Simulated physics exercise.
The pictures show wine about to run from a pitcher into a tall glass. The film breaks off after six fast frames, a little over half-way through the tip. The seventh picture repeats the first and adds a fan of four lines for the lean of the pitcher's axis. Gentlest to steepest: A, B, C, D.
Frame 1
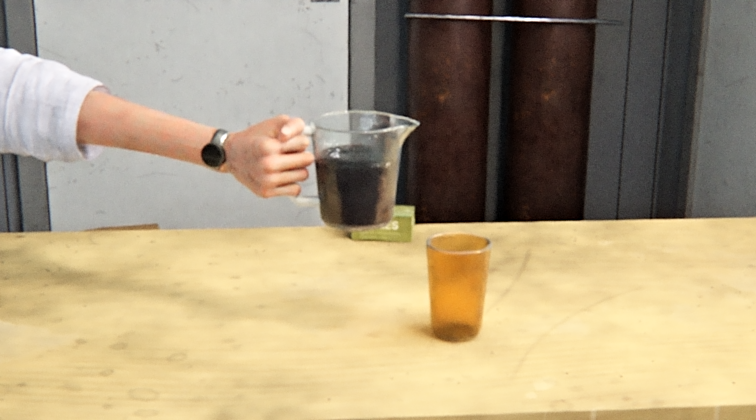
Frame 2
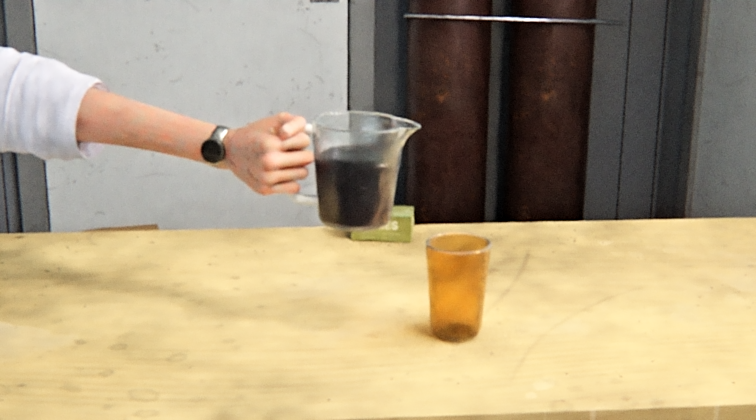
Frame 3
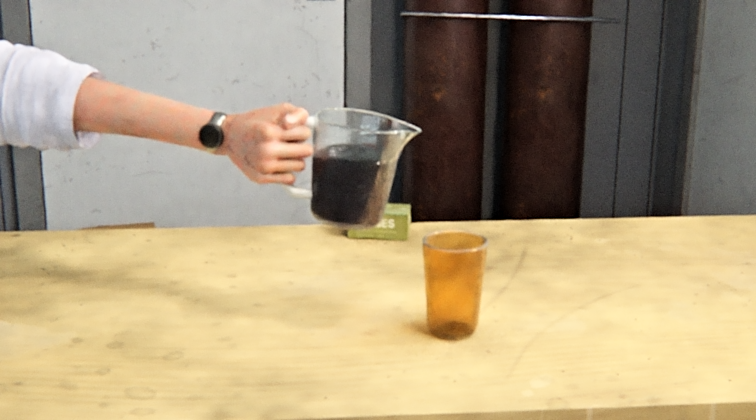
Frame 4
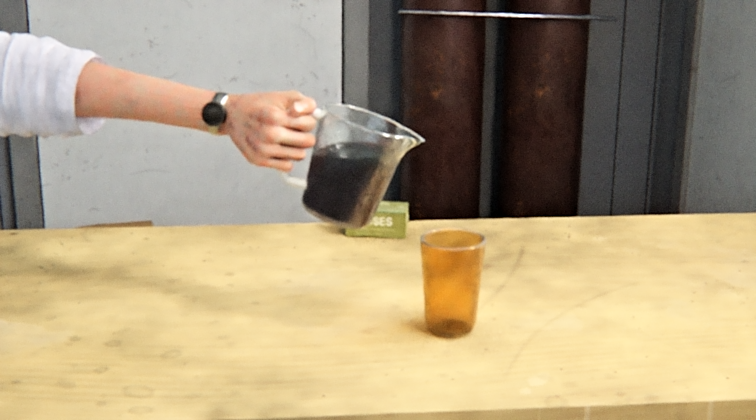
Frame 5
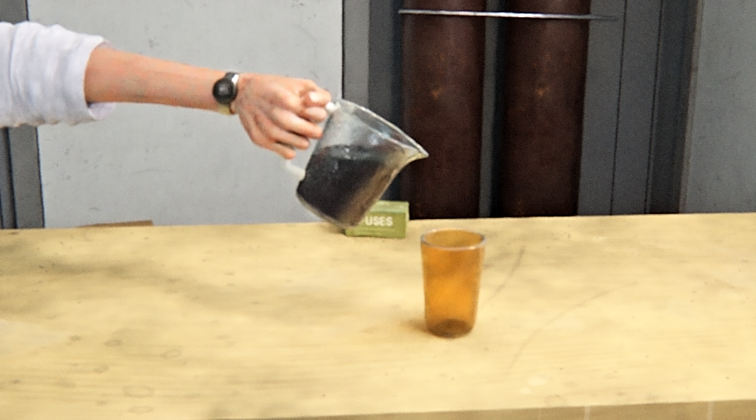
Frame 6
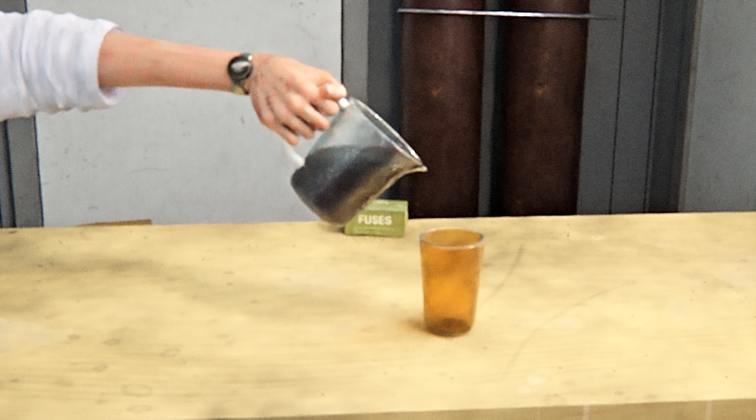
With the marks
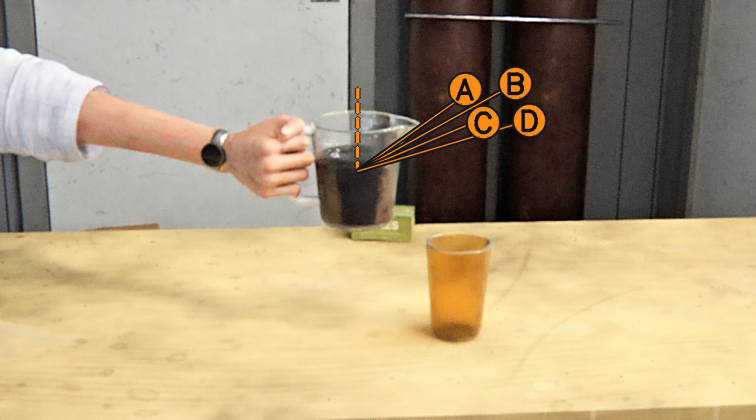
A hand with a dark watch and pale sleeve, reaching from the left, holds a clear pitcher of dark wine above a pale wooden table, seen from the front. A tall amber glass stands right of centre, with a green fuses box behind and brown cylinders against grey panels. The hand tilts the pitcher steadily rightward, its lip lowering, while the view shifts very slightly.
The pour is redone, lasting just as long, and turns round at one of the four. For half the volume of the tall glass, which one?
B.
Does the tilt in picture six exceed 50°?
No, it does not.
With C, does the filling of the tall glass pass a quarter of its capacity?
Yes.
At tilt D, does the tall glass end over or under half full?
Over half.
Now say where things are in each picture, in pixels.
In the first frame, upright, lip at (418, 123); rim of the tall glass round (459, 242); nothing has left yet.
In the second frame, tipped about 2°, lip at (419, 126); nothing has left yet.
In the third frame, tipped about 8°, lip at (420, 130); nothing has left yet.
In the fourth frame, tipped about 18°, lip at (423, 140); nothing has left yet.
In the fifth frame, tipped about 30°, lip at (427, 154); nothing has left yet.
In the sixth frame, tipped about 42°, lip at (426, 169); nothing has left yet.
In orange, A at (453, 102); B at (500, 91); C at (466, 125); D at (512, 125).
With A, the tall glass ends with about 33 % of what it can hold.
With B, the tall glass ends with about 49 % of what it can hold.
With C, the tall glass ends with about 69 % of what it can hold.
With D, the tall glass ends with about 85 % of what it can hold.
